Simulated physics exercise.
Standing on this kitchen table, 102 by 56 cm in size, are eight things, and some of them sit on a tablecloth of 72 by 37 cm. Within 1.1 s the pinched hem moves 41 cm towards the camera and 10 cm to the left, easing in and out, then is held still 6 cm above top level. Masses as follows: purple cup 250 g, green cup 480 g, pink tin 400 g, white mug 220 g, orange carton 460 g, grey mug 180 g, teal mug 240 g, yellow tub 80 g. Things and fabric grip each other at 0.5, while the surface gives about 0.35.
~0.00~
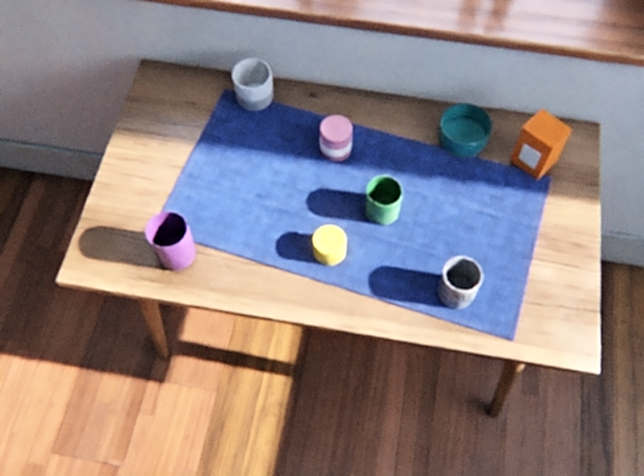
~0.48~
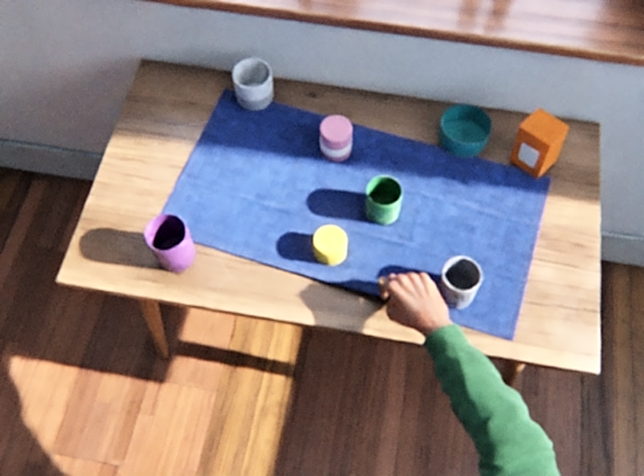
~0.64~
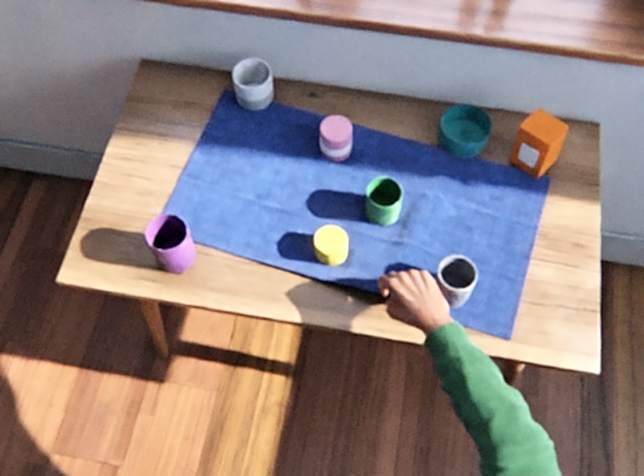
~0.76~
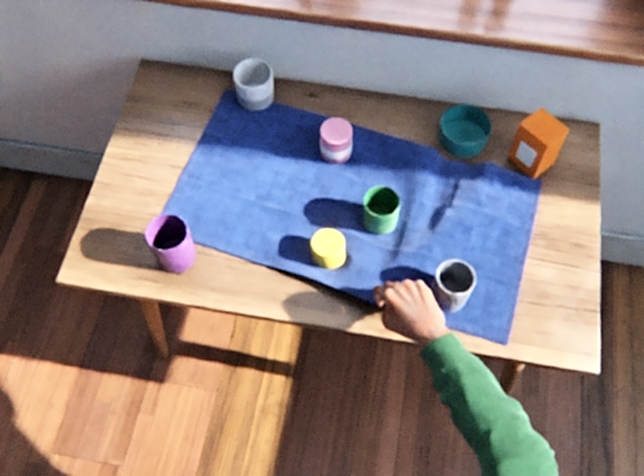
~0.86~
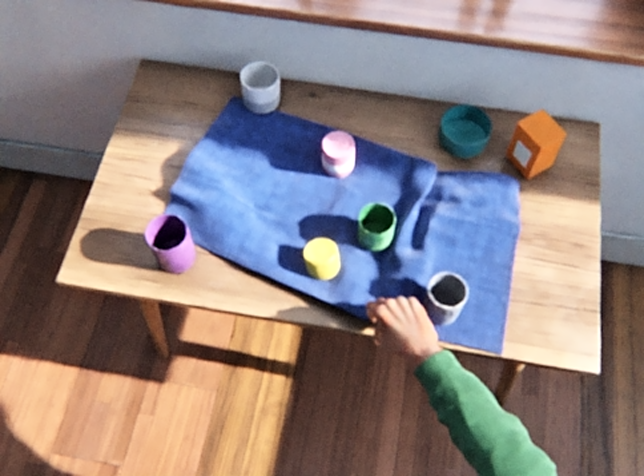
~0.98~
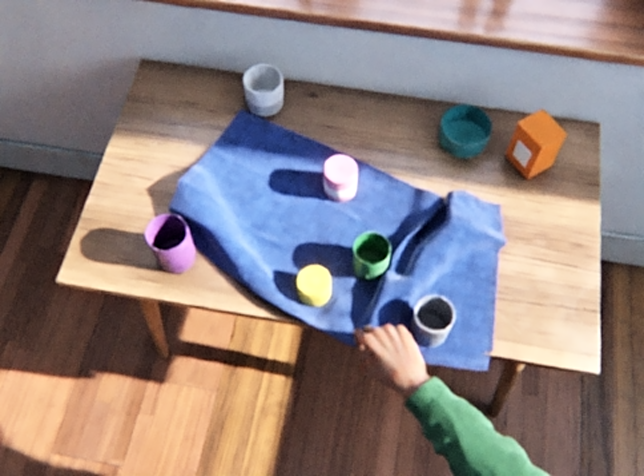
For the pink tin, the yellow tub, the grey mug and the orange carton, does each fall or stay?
One by one: I reckon the pink tin won't survive up there. I reckon the yellow tub won't survive up there. I reckon the grey mug won't survive up there. I reckon the orange carton will survive up there.
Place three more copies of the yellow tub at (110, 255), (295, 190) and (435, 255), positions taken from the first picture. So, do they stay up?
In turn: Stays on, falls off, falls off.
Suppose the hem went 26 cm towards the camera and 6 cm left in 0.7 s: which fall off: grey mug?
Outcome: Grey mug leaves the top.
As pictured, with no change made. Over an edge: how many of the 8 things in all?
4 of them.
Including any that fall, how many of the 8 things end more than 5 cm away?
4 of them.
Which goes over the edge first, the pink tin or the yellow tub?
The yellow one goes first.
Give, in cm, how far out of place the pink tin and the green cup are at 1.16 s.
Pink tin 20 cm, green cup 25 cm.
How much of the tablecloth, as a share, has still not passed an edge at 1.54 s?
Roughly 10% of it.
At 1.2 s, 75 % of the tablecloth is still over the top; grey mug 21 cm off its start, pink tin 19 cm off its start, yellow tub 18 cm off its start.
At 1.4 s, 40 % of the tablecloth is still over the top; grey mug over the edge, pink tin 33 cm off its start, yellow tub 29 cm off its start.
At 1.5 s, 10 % of the tablecloth is still over the top; pink tin 51 cm off its start at (316, 386), grey mug over the edge, yellow tub over the edge.
At 1.7 s, 0 % of the tablecloth is still over the top; pink tin over the edge, yellow tub over the edge, grey mug over the edge.
At 3.3 s, 0 % of the tablecloth is still over the top; pink tin over the edge, yellow tub over the edge, grey mug over the edge, orange carton 1 cm off its start at (543, 128).
